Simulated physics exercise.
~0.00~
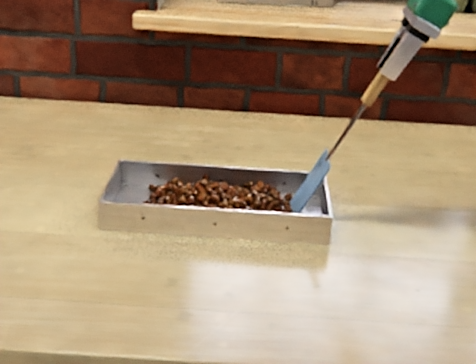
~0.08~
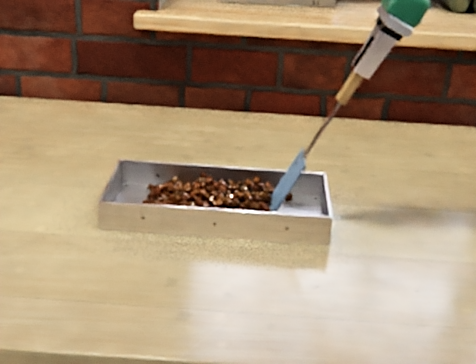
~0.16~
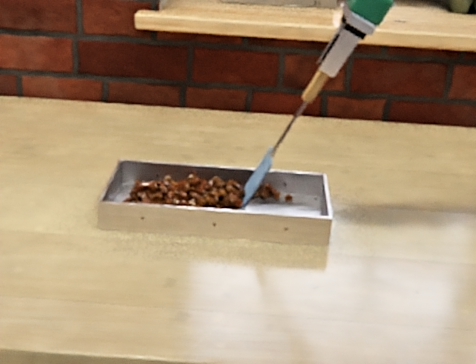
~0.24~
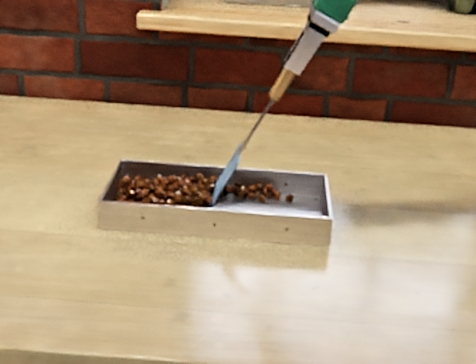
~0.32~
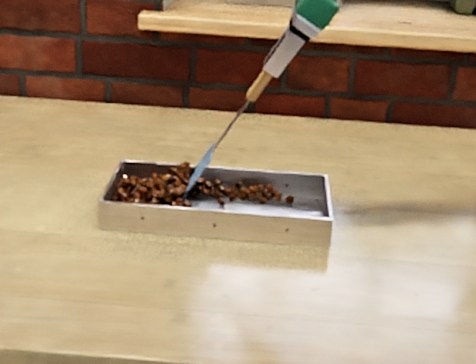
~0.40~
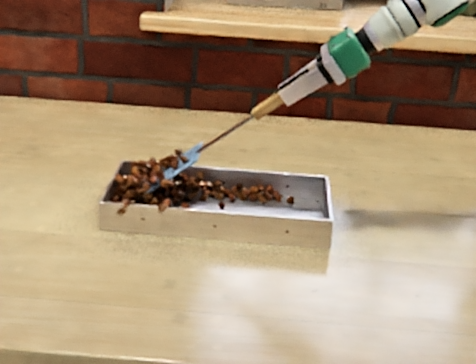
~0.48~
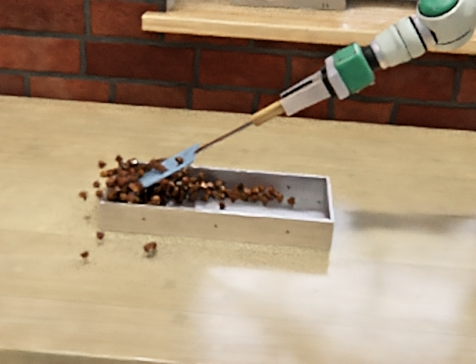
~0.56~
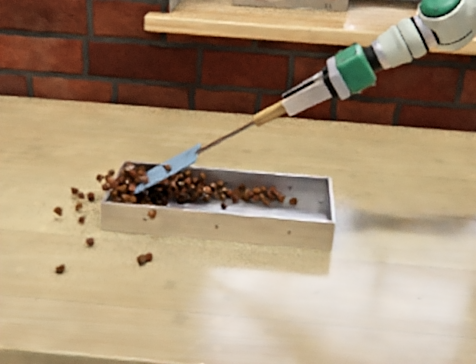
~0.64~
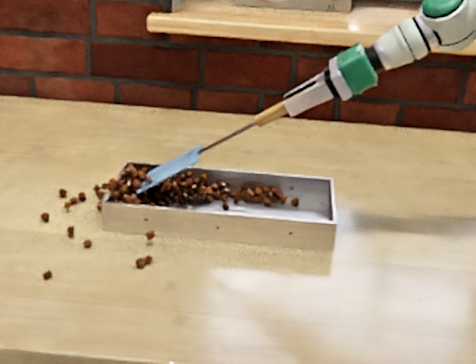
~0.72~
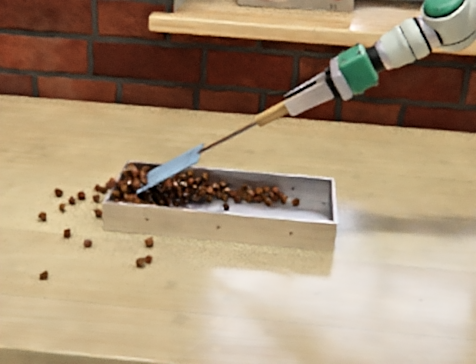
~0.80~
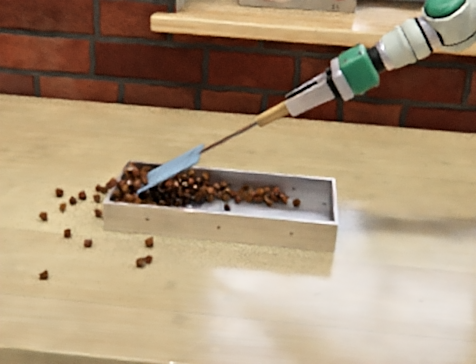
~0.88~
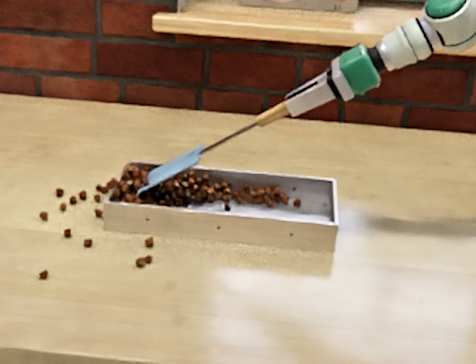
A robot arm's blue paddle pushes brown pellets left along a tray, spilling some onto the table.
